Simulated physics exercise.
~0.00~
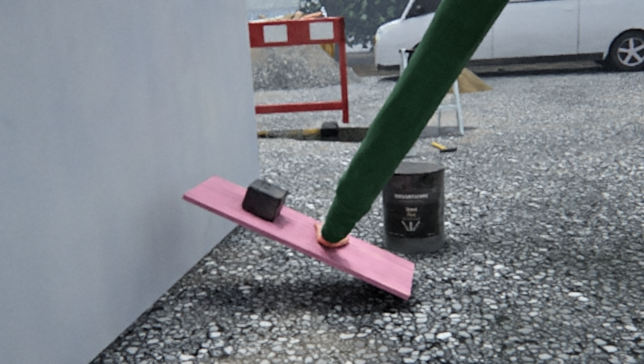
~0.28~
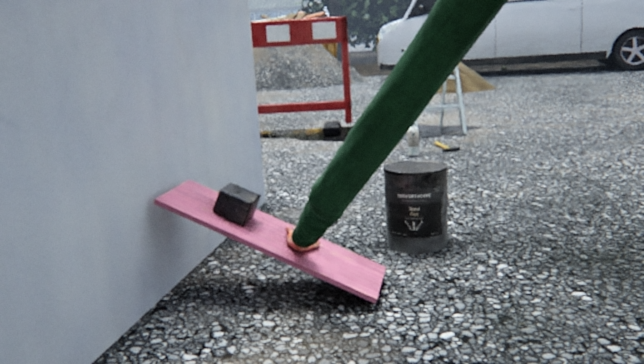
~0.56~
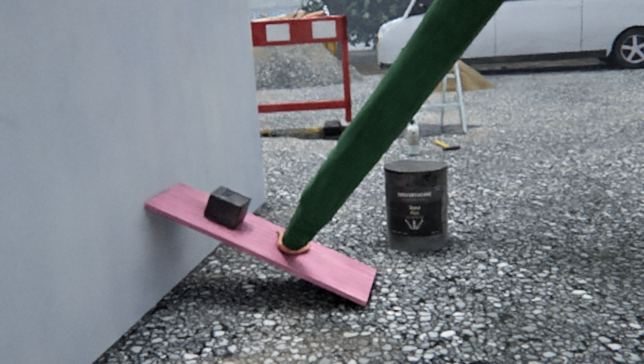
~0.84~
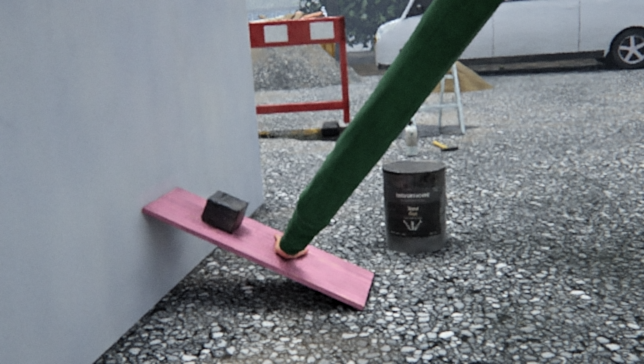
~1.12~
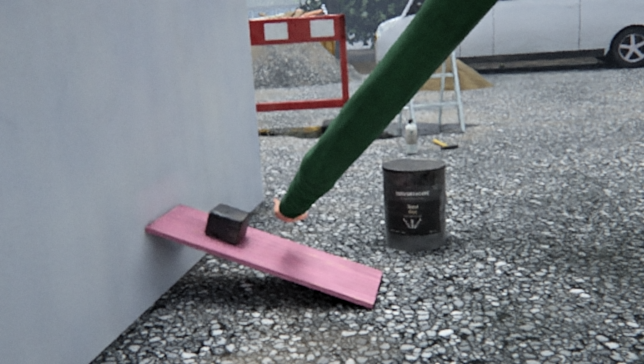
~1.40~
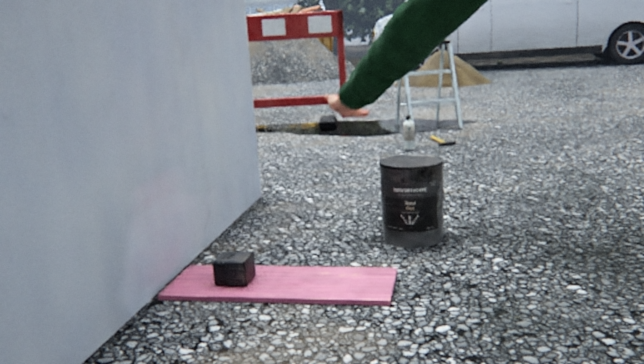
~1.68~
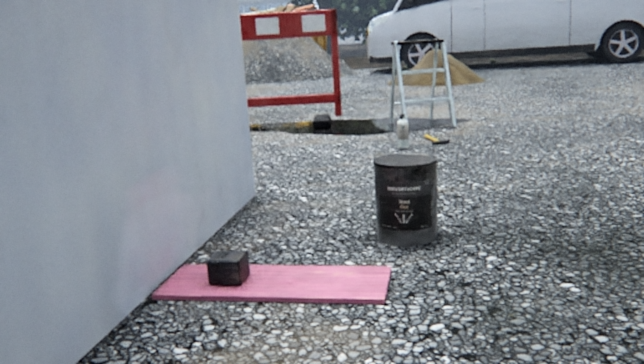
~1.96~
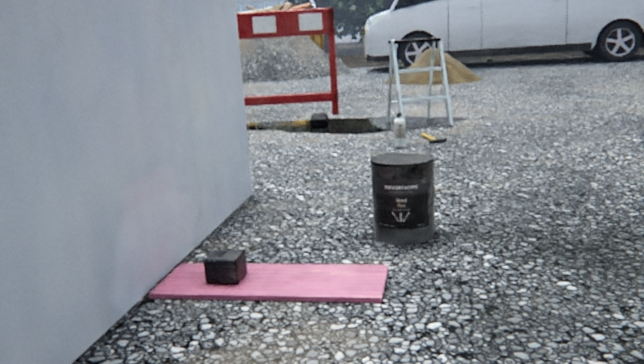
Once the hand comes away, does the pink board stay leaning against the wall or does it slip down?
The pink board slips down and ends up lying flat on the gravel.
The video shows a green-sleeved arm leaning a pink board, with a small dark block on it, against a pale wall beside a black pail. The hand lets go and draws back, and the board slides down to lie flat on the gravel, the block still on top.
